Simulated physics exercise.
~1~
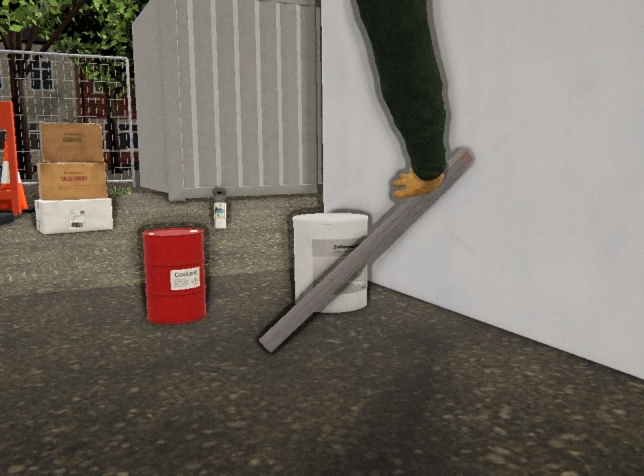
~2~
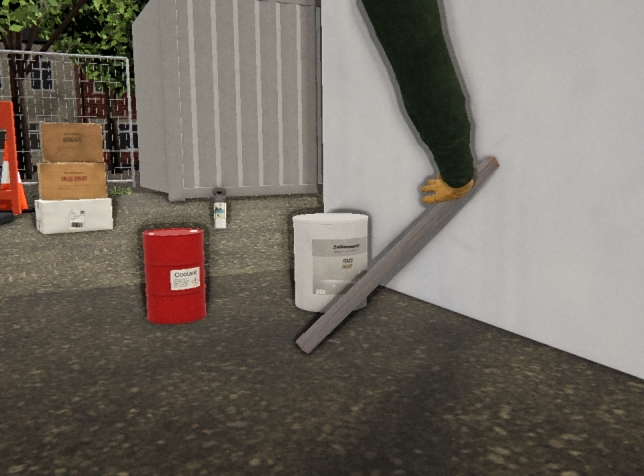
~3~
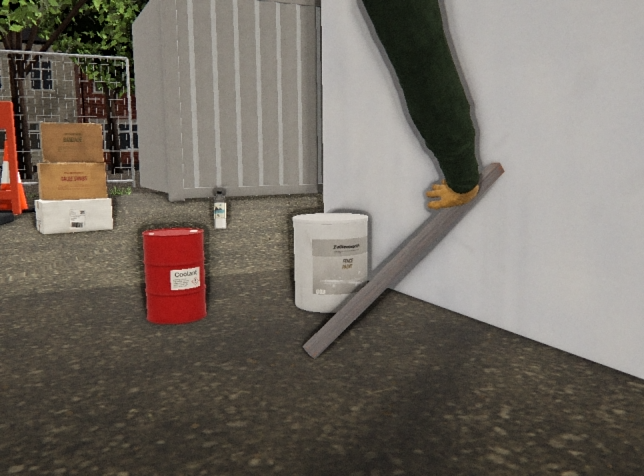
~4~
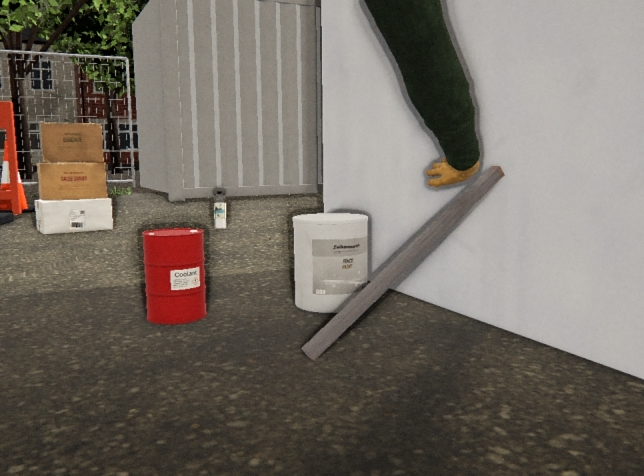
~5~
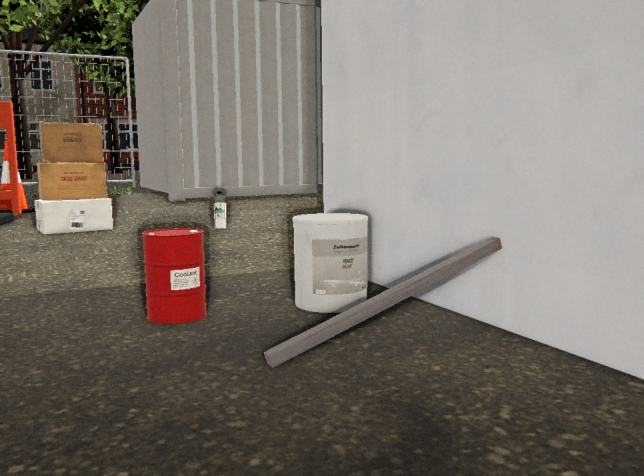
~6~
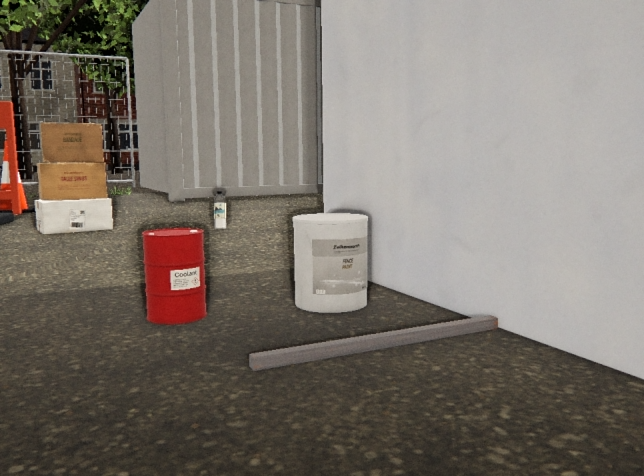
A long grey pole is held at a slant by a gloved hand on a dark green-sleeved arm, beside a pale wall on the right of a paved yard, seen from a fixed viewpoint. A white pail stands behind the pole and a red canister to its left, with boxes, a fence and a grey container beyond. The hand moves the pole rightward, leans it against the wall, then lets go and draws back. The pole slides down the wall, its lower end slipping left, and ends flat on the ground, while the pail and canister stay upright and in place.
